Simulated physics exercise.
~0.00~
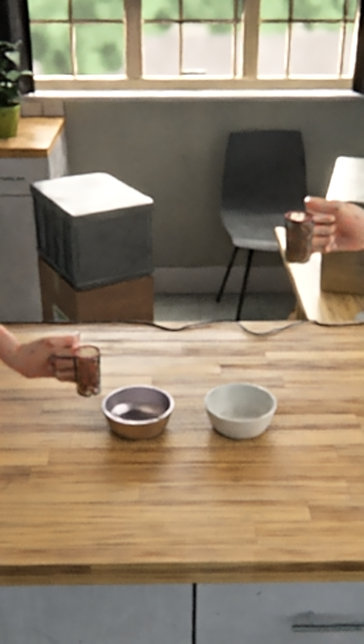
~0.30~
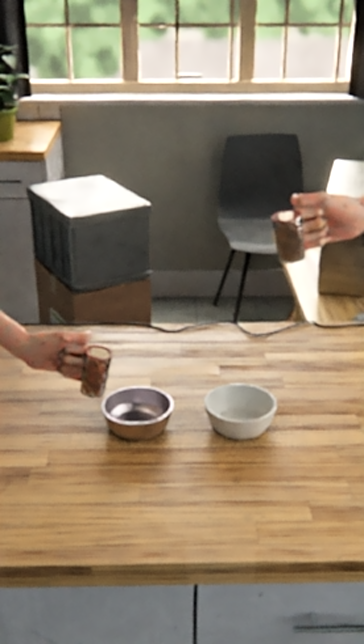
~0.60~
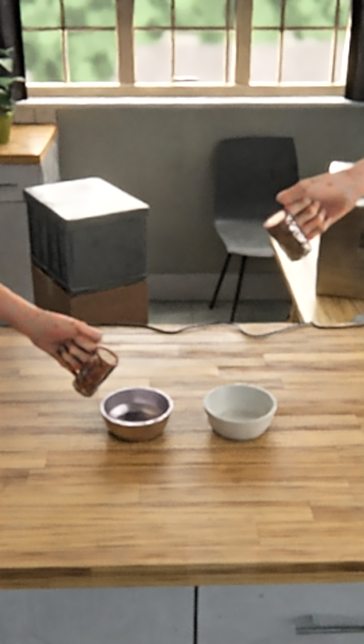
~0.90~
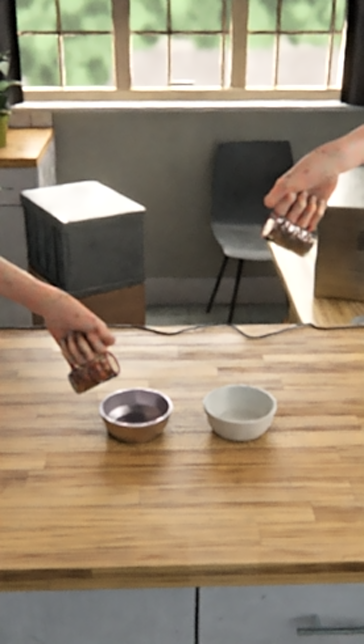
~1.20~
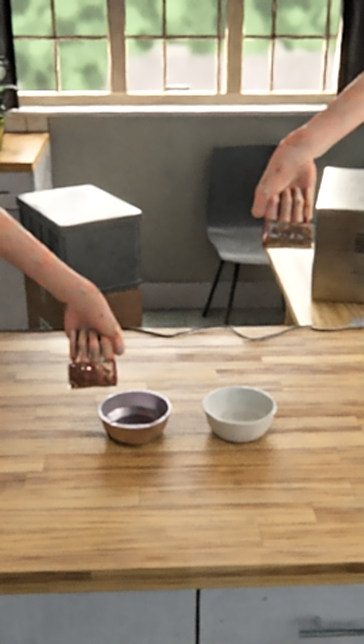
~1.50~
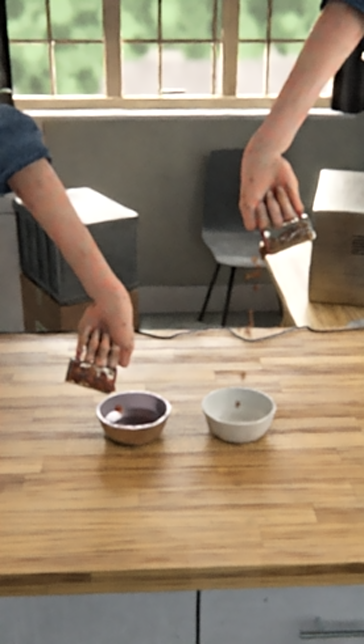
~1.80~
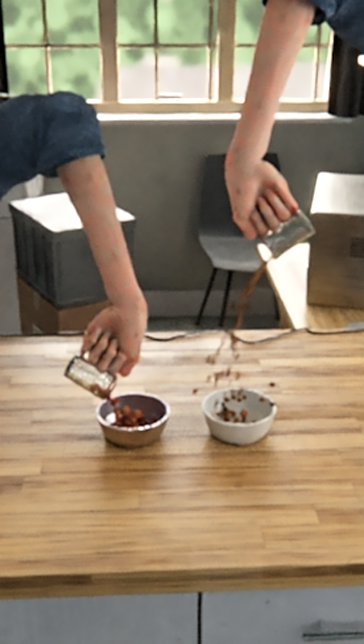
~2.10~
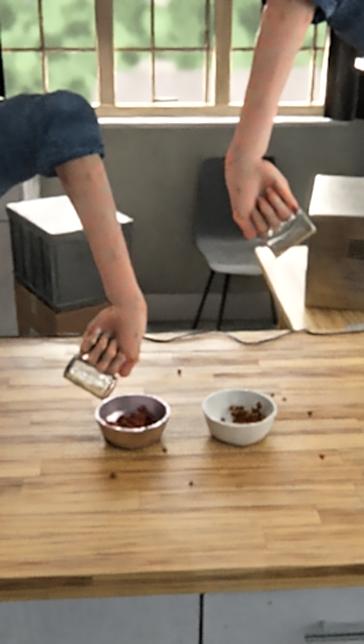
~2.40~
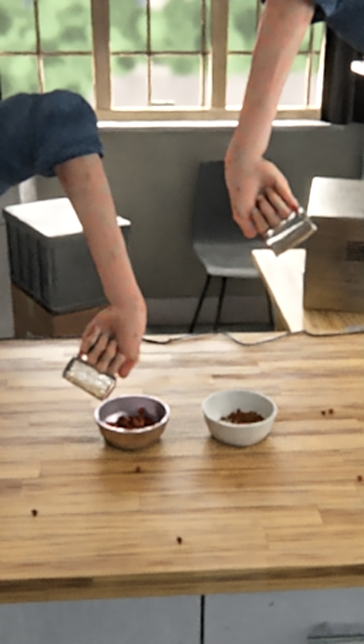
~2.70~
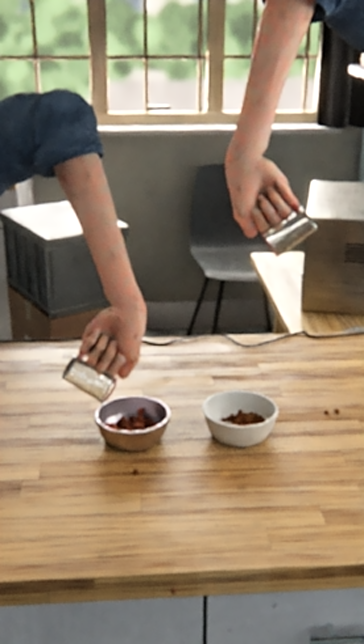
Two hands tip cups of small reddish-brown pieces into bowls, scattering some across the table.
